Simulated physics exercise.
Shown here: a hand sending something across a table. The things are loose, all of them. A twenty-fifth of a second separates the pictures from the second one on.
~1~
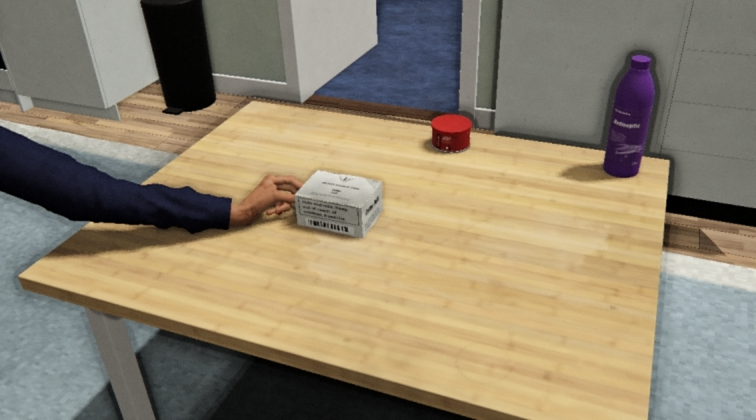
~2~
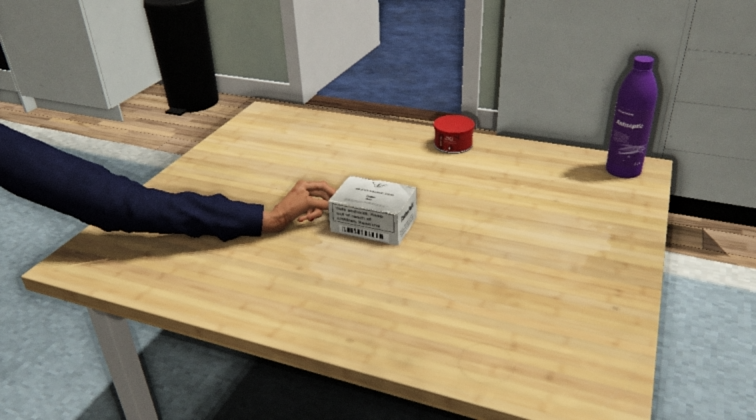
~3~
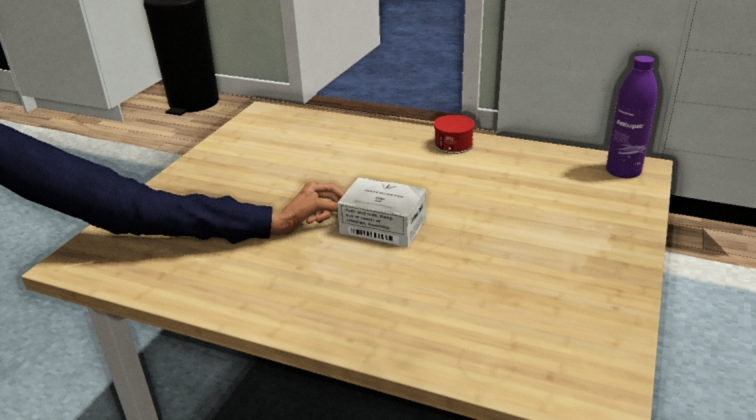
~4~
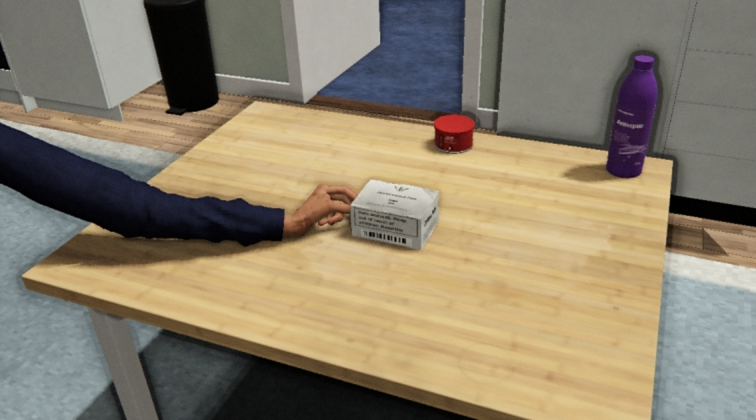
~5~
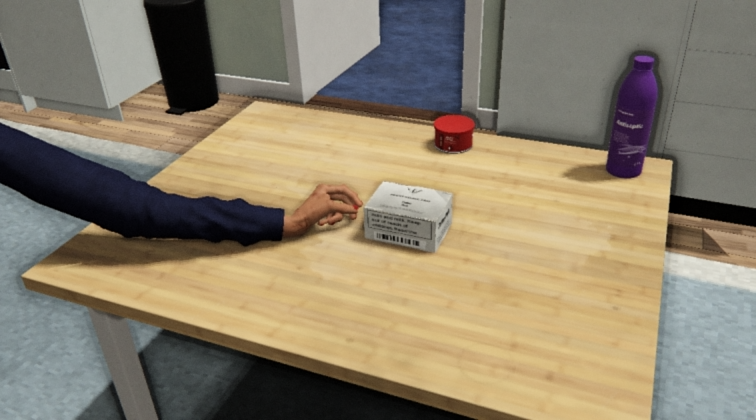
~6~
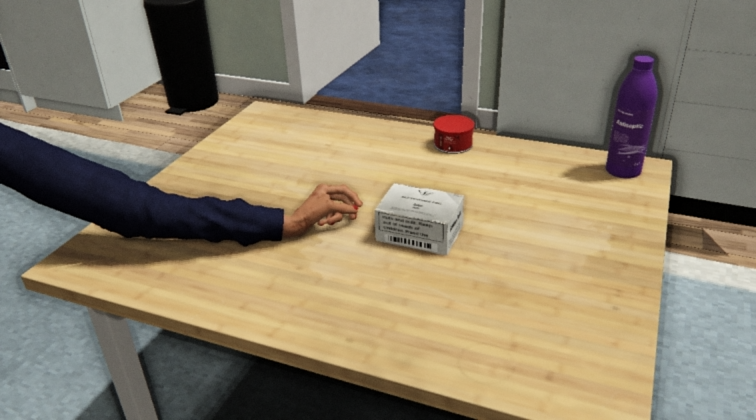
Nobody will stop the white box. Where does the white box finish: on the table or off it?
On the table.
Then, 0.24 s later than the last frame, white box moved about its own width near (439, 222).
Then, 0.48 s later than the last frame, white box resting near (439, 222).
When it is over, moved from the start, white box. End places, in pixels of the last picture, white box near (439, 222).
